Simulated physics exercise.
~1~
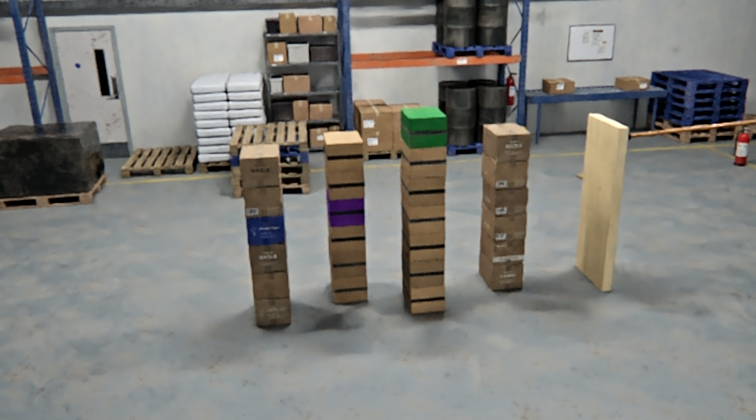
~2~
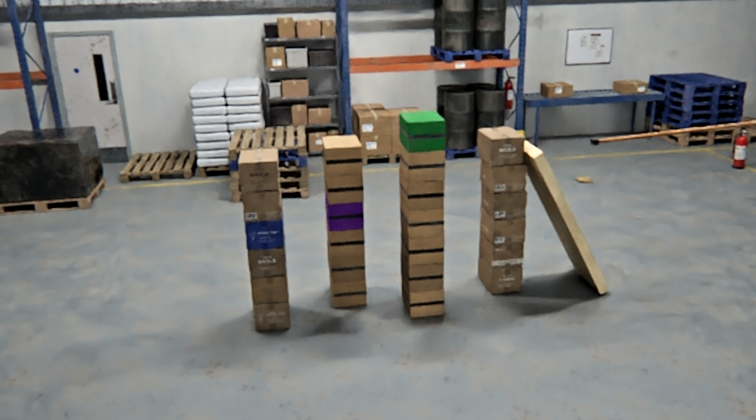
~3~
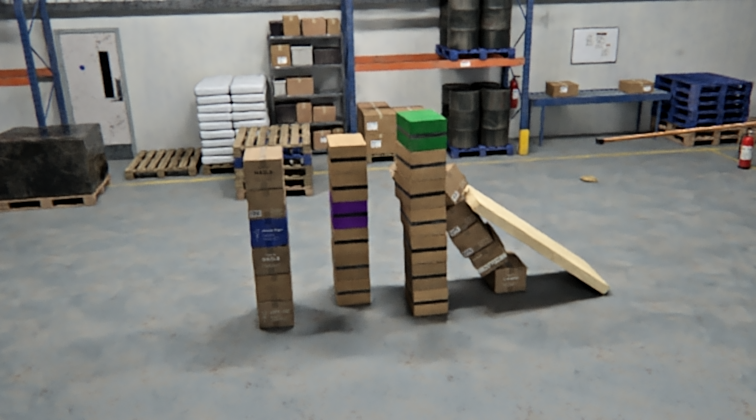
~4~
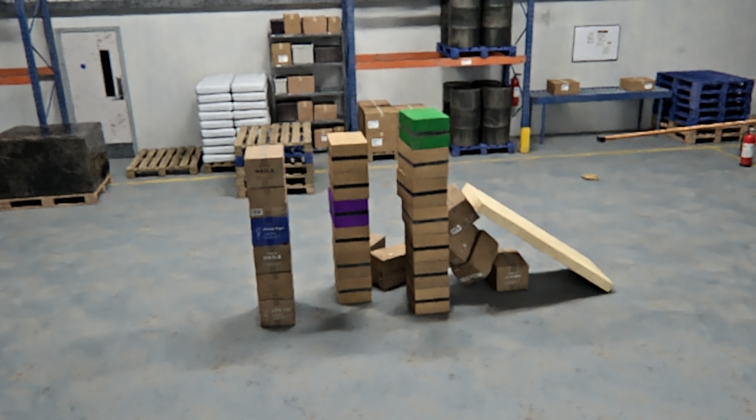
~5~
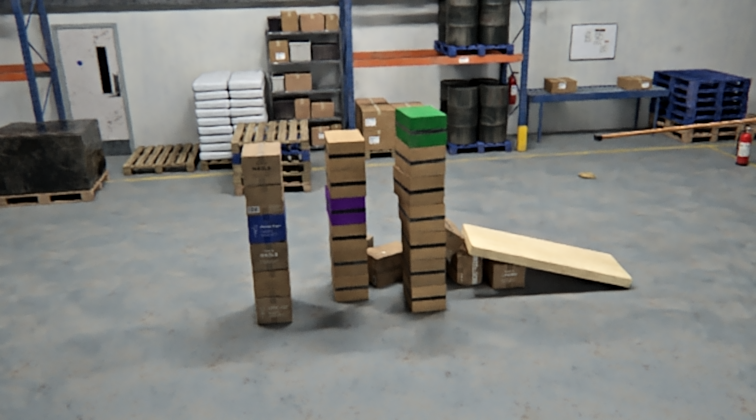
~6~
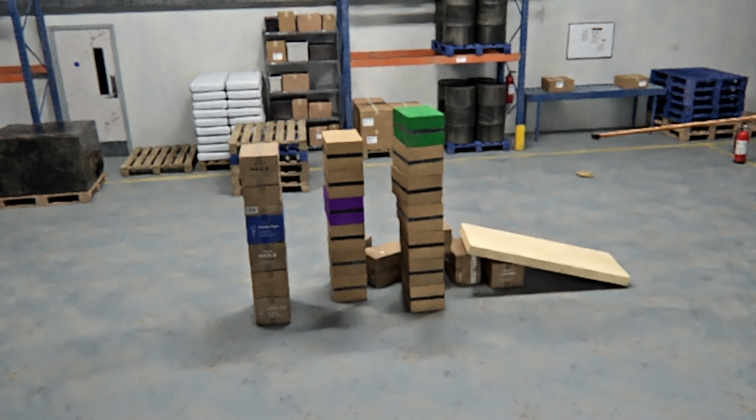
A falling board topples the rightmost carton stack, while the other four piles stay standing.
